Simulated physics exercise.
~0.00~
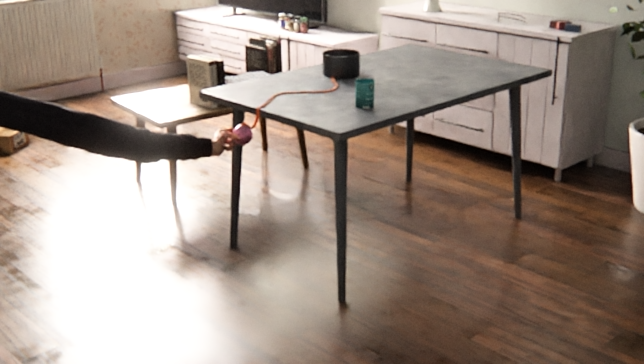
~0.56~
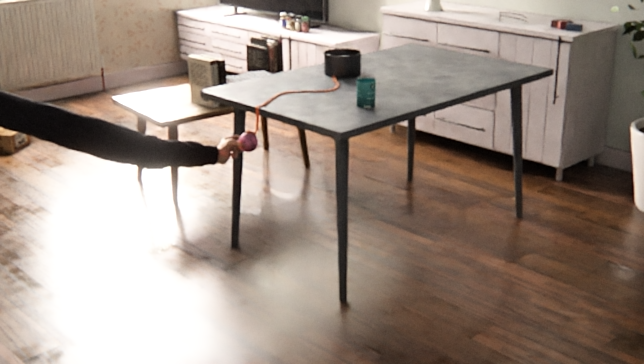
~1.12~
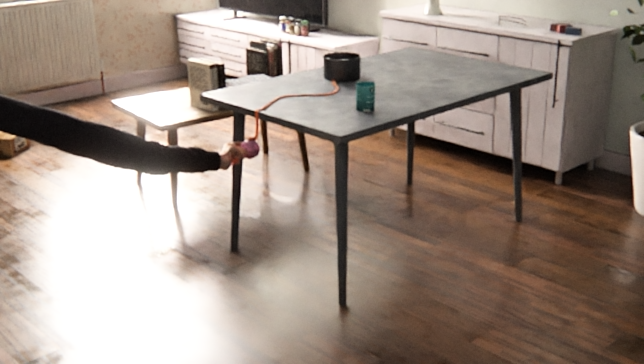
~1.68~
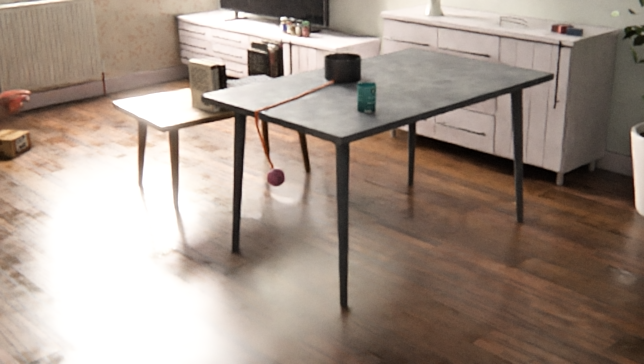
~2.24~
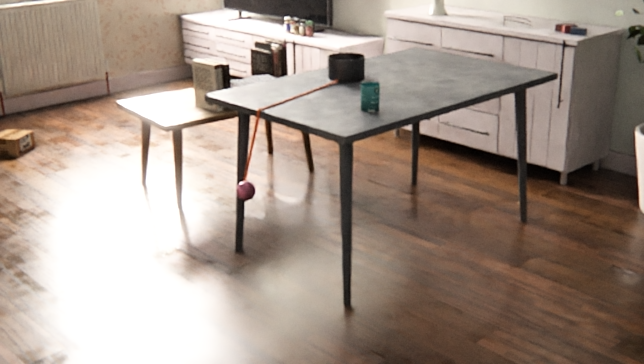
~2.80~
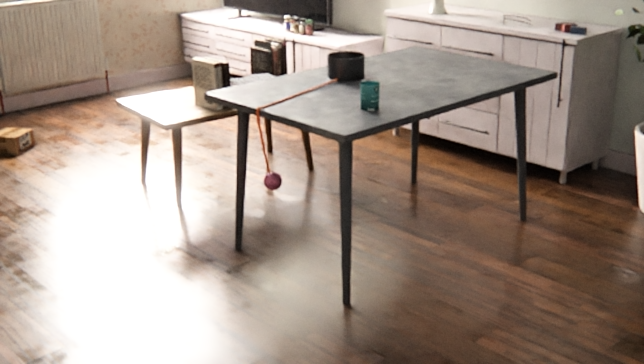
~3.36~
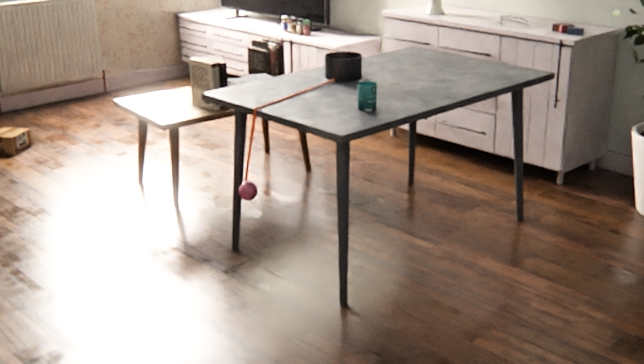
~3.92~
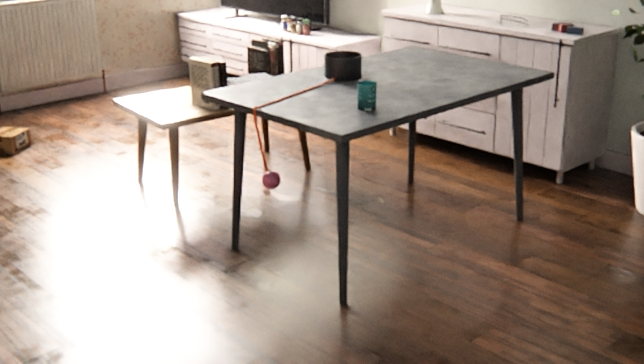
A hand held a pink ball beside a dark table, its ribbon stretched toward a pot near a turquoise cup, then let go and drew back. The ball swung left and right below the edge and was still hanging there, pot and cup unmoved.
